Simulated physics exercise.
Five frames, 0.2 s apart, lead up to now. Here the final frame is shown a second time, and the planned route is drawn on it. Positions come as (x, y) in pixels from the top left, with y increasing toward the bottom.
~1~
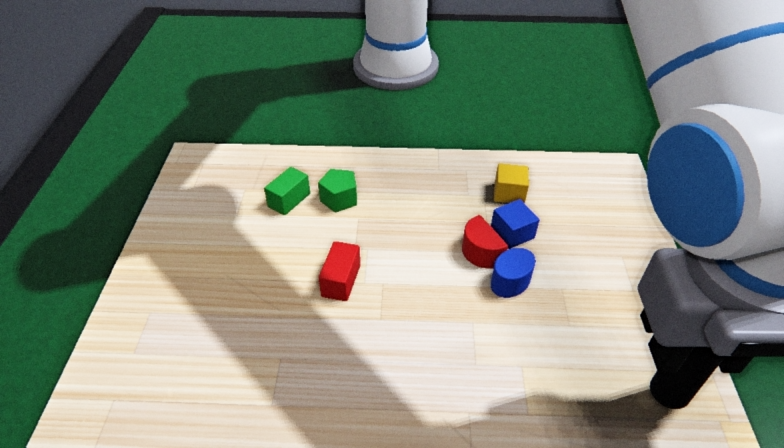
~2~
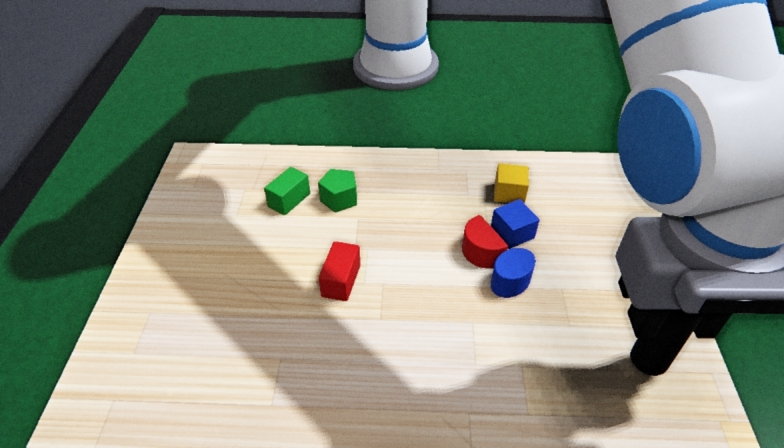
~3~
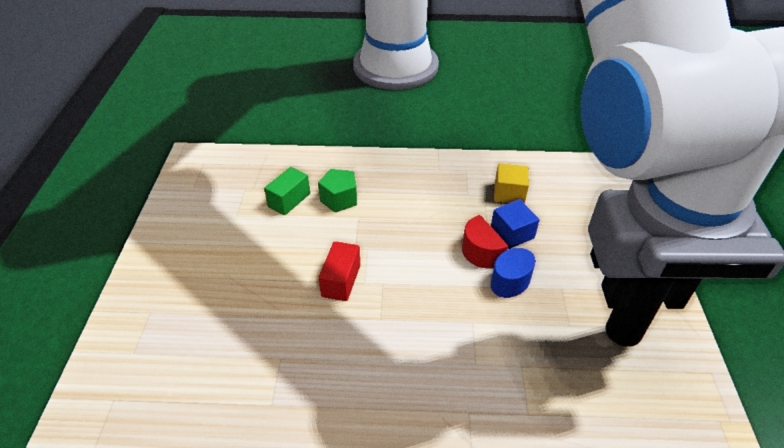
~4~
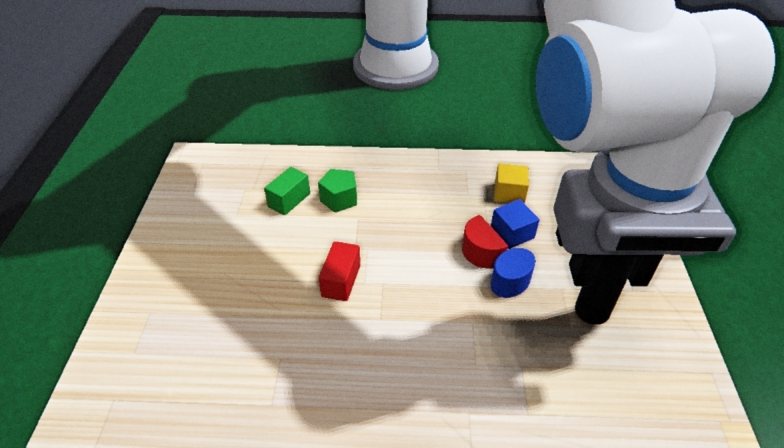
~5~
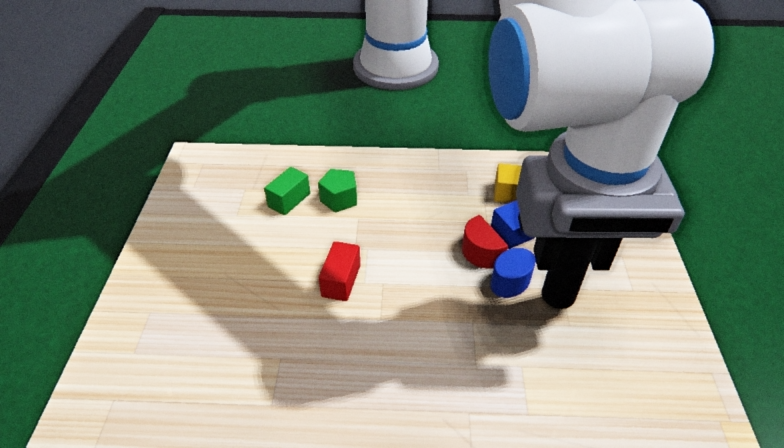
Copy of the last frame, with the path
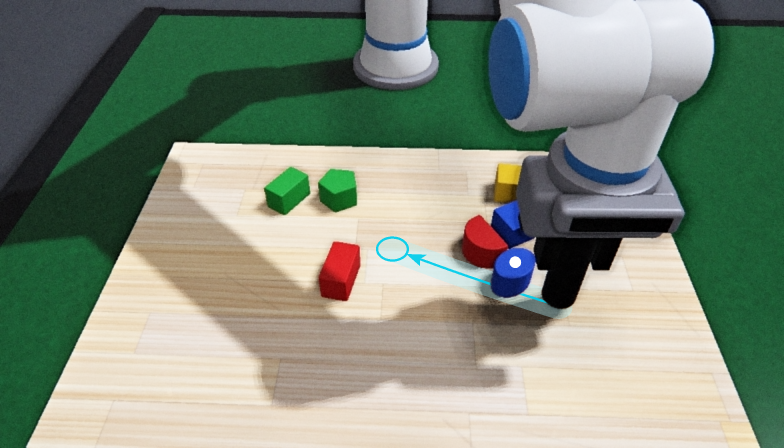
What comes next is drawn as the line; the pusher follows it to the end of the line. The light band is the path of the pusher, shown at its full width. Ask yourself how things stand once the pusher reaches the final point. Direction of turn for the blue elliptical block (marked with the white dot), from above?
The twist is clockwise.
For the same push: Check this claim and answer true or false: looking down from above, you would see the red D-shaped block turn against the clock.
Answer: True.
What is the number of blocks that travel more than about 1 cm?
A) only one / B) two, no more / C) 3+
B (two, no more)
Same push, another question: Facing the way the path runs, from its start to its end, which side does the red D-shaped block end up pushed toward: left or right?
Shifted right.
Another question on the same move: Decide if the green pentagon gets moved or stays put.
The push misses it.
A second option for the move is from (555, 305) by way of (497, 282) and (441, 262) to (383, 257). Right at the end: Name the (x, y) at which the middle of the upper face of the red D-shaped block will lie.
Top centre: (453, 195).
Drawn move, in a line from (555, 305) to (392, 249); the dot is on the blue elliptical block.
The first path, step by step. One third of the way, pusher (499, 277); red D-shaped block (467, 216), turned 20° anticlockwise; blue elliptical block (486, 242), turned 55° clockwise.
Two thirds of the way, pusher (442, 258); red D-shaped block (463, 206), turned 25° anticlockwise; blue elliptical block (476, 232), turned 75° clockwise.
At the end, pusher (393, 240); green pentagon still; red oblong block still; red D-shaped block (463, 206), turned 25° anticlockwise; blue elliptical block (476, 232), turned 75° clockwise.
